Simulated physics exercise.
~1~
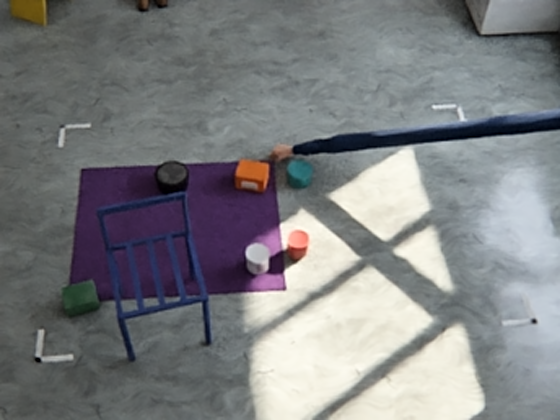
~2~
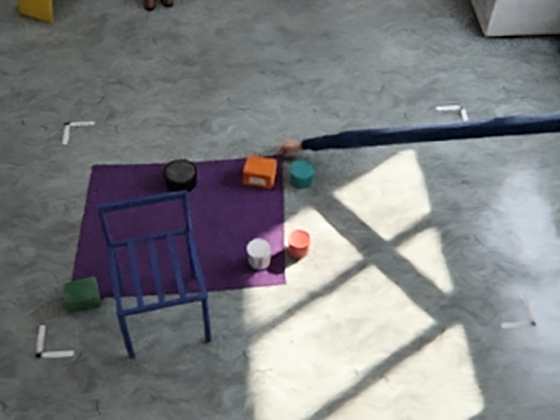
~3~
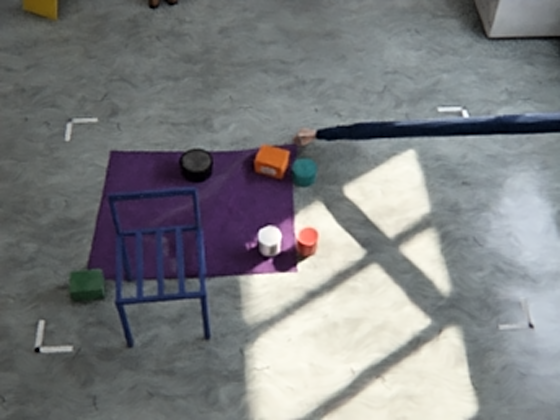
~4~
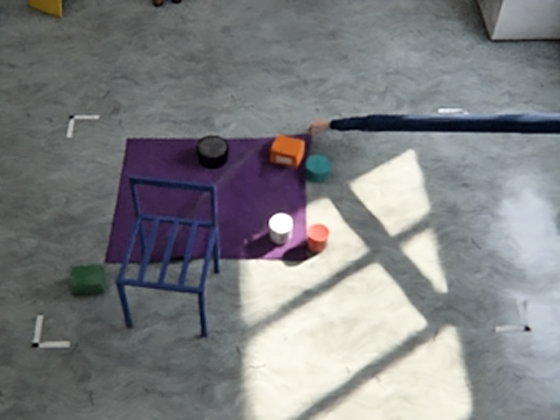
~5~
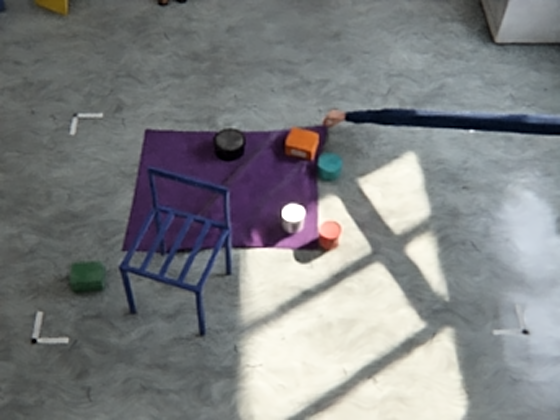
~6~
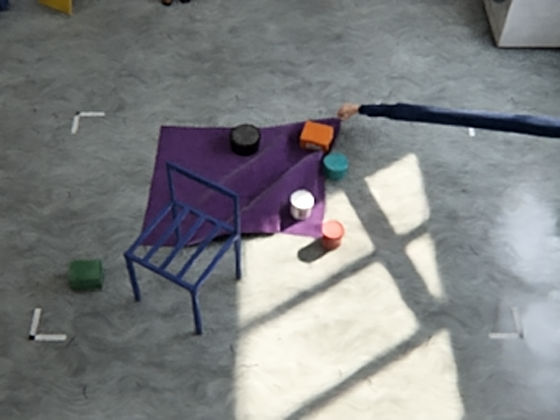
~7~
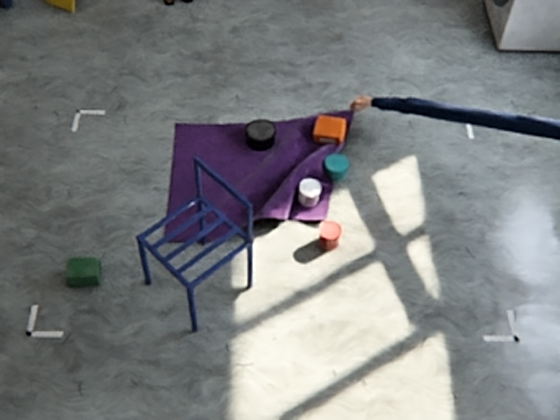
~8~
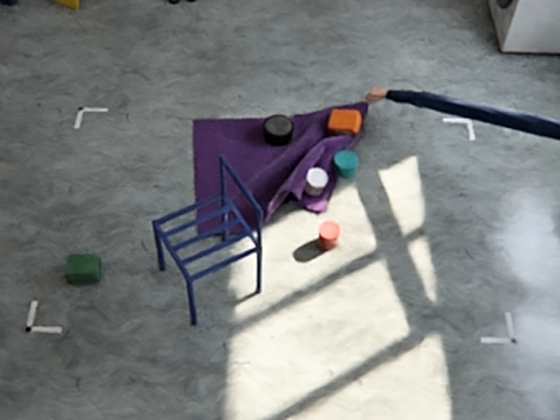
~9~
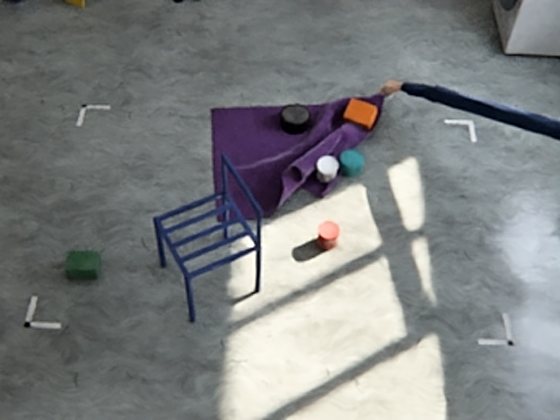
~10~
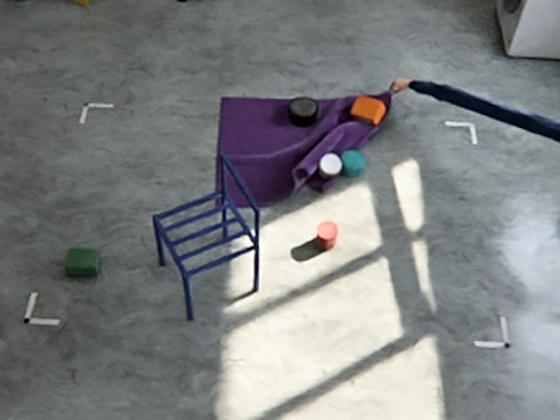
The clip opens on a purple rug on a grey floor between taped corners, holding a black pot, orange carton, white bin and blue chair, with a teal tub and red bucket by its right edge and a green crate at its left. A dark-sleeved arm grips the upper right corner and draws the rug right and upward. Most of the things travel along, while the green crate stays behind. The fabric folds diagonally, the carton turns, and the red bucket is left on bare floor. Finally the chair lags near the bunched rug's lower left edge, the hand still at its corner.
